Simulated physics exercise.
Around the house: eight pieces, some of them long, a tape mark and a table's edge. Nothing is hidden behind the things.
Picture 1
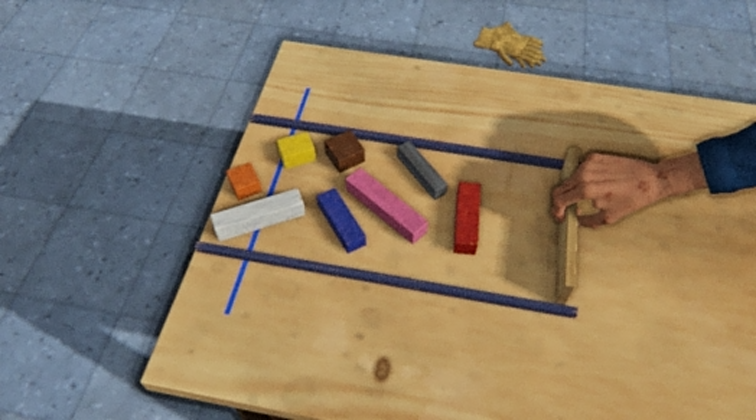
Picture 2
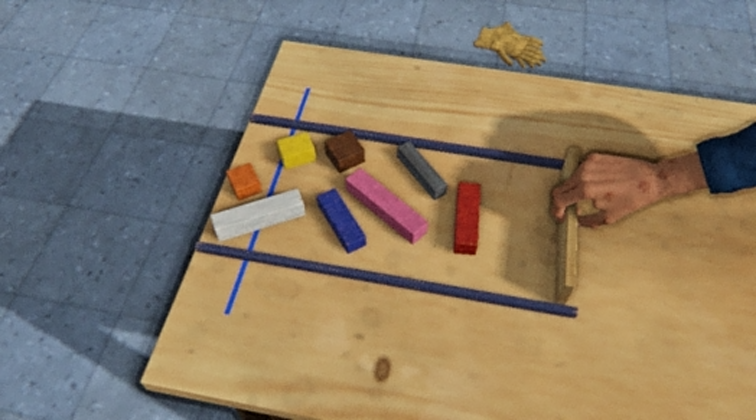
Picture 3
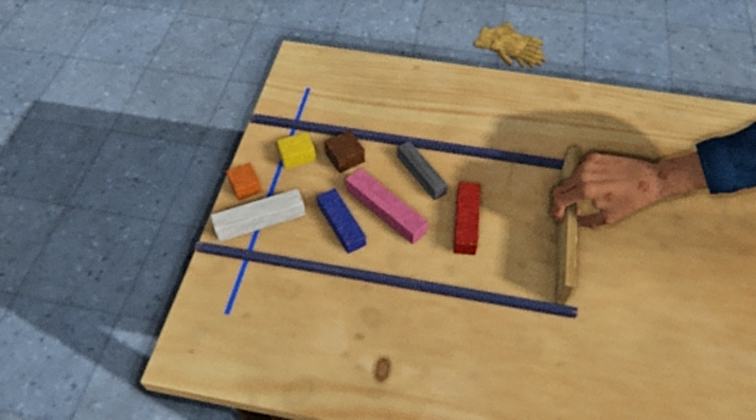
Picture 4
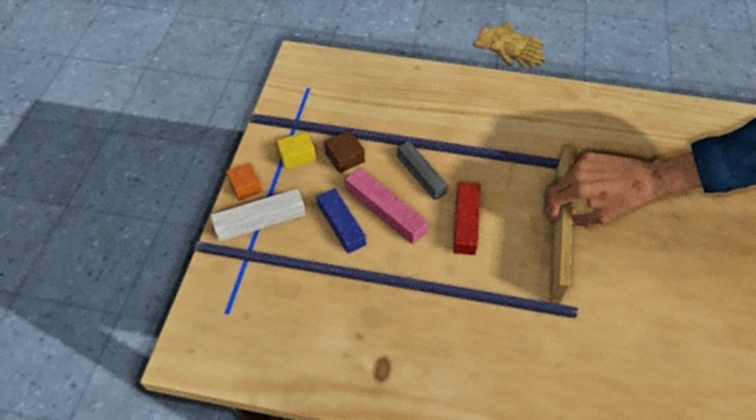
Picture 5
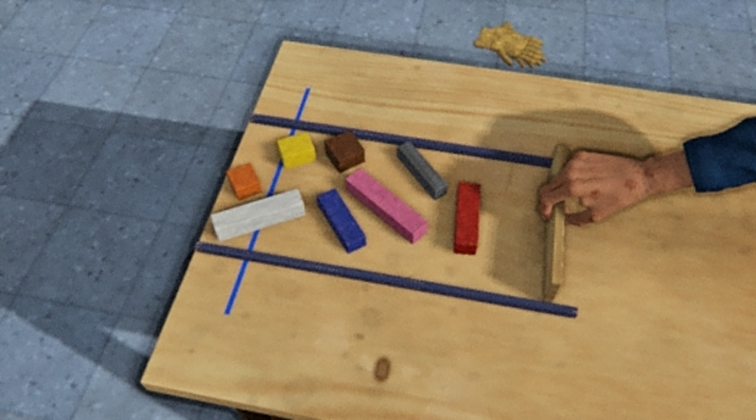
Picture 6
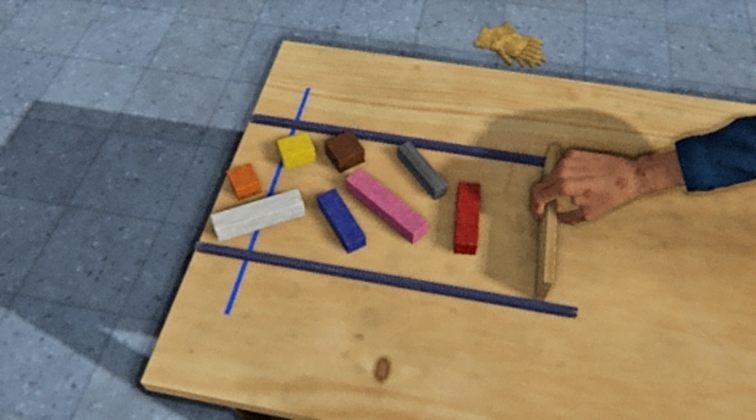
A hand in a dark blue sleeve grips an upright wooden board at the right of a pale wooden tabletop, seen from above at an angle over a grey tiled floor. Between two dark rails lie orange, yellow, brown, grey, white, blue, pink and red blocks, with a blue line at left and gloves beyond. The hand barely moves at first, then slides the board slightly left, touching no blocks.
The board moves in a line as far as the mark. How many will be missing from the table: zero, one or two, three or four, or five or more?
Outcome: The number that fall off is three or four.
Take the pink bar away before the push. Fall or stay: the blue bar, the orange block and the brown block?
The blue bar survives, the orange block tumbles off, the brown block is kept.
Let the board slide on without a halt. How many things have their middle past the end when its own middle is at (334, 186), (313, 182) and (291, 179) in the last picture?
The counts: 0, 1 and 3.
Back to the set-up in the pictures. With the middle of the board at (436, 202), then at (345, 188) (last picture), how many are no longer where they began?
First 3, then 7.
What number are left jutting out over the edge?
The number is 2.
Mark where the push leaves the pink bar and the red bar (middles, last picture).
The pink bar at (226, 190), the red bar at (260, 185).
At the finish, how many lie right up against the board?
The number is 2.
Early on, none off yet; orange block at rest near (244, 182); white bar at rest near (259, 215); yellow block at rest near (296, 151).
Finally, the number that fall off is three or four; lost, blue bar, yellow block, white bar and orange block.
